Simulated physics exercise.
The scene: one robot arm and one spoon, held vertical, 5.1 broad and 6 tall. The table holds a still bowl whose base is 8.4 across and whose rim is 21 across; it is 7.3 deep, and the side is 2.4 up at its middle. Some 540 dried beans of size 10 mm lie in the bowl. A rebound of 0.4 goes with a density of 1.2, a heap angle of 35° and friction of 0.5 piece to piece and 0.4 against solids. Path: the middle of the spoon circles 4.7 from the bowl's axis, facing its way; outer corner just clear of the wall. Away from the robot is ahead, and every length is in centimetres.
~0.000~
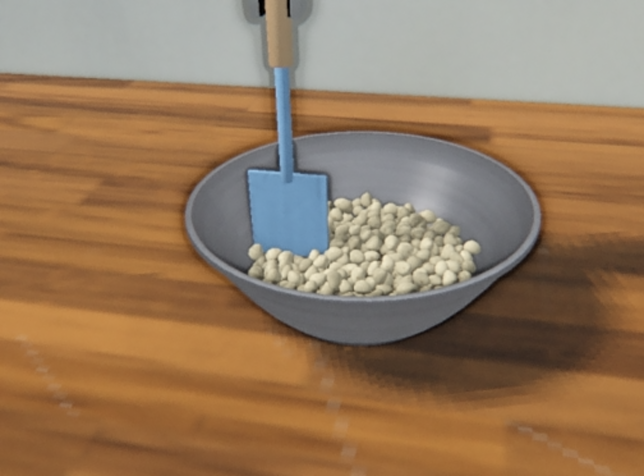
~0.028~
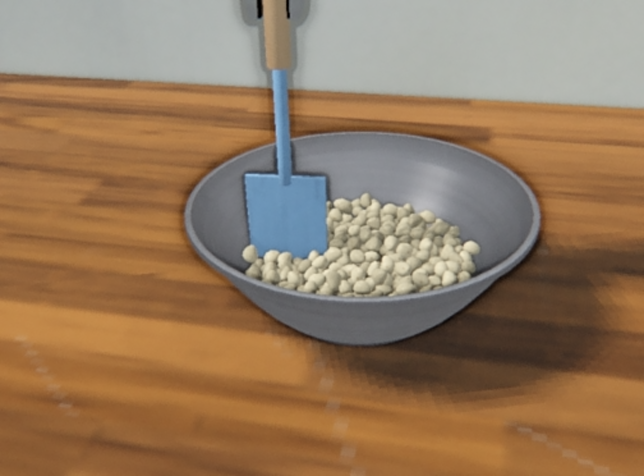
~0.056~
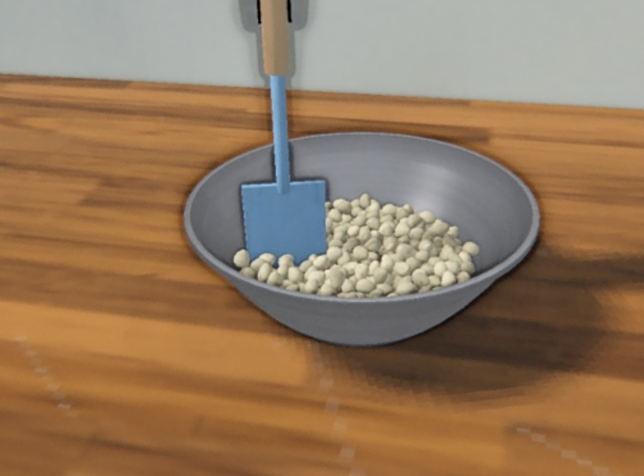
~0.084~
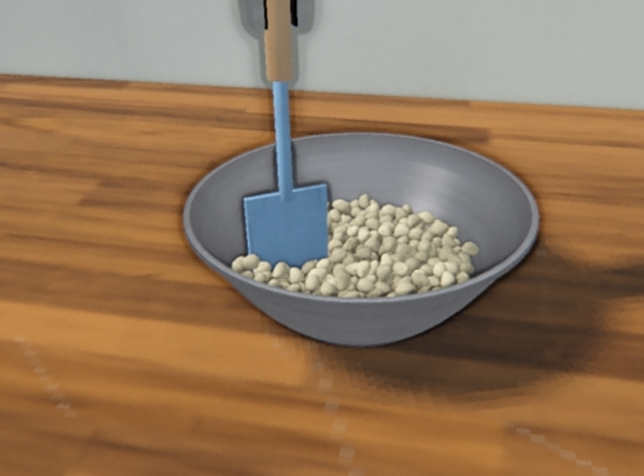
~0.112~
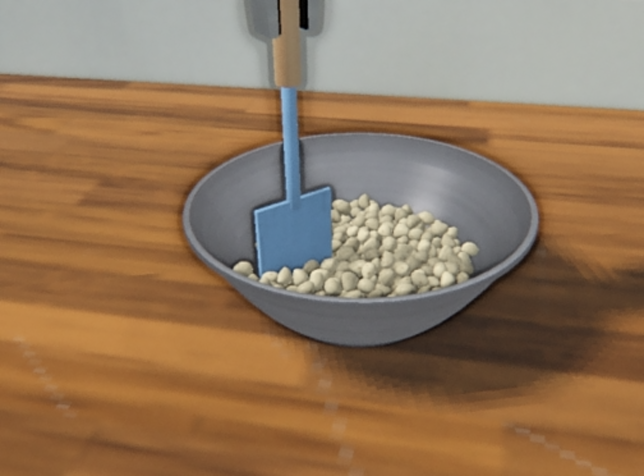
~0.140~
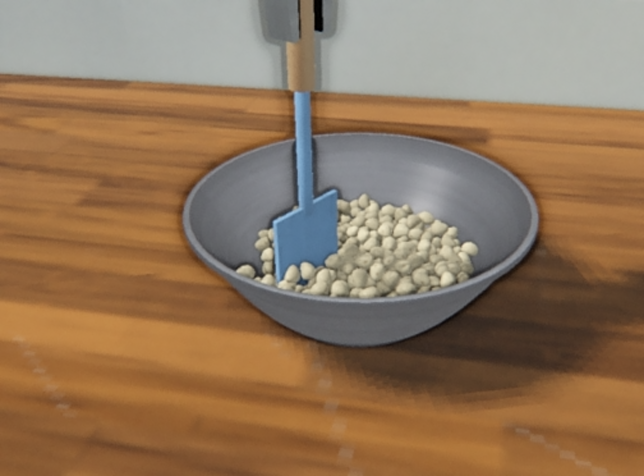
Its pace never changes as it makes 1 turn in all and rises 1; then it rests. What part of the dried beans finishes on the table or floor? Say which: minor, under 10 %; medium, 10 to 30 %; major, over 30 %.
That would be a minor share.
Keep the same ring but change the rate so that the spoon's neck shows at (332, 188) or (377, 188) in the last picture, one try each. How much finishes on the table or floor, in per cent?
About 5 and 10 %.
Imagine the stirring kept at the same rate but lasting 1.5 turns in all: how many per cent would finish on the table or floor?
Roughly 0 per cent would end up there.
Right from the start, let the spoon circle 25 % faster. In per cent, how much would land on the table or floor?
My guess is about 0 per cent.
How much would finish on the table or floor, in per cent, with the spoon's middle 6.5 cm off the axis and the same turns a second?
Some 0 percent would.
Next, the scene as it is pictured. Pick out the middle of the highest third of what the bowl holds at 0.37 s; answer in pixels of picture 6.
Roughly at (441, 234).
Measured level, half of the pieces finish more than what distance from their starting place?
I'd estimate close to 2 cm.
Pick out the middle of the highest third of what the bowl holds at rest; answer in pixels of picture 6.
Roughly pixel (304, 247).
After 0.37 s, 176° round, highest piece 8 above the table; 538 in the bowl.
After 0.60 s, 292° round, highest piece 9 above the table; 538 in the bowl.
After 0.91 s, 0° round, highest piece 7 above the table; 538 in the bowl.
After 1.61 s, 0° round, highest piece 7 above the table; 538 in the bowl.
At rest, 538 in the bowl. That is 0 % on the table or floor.
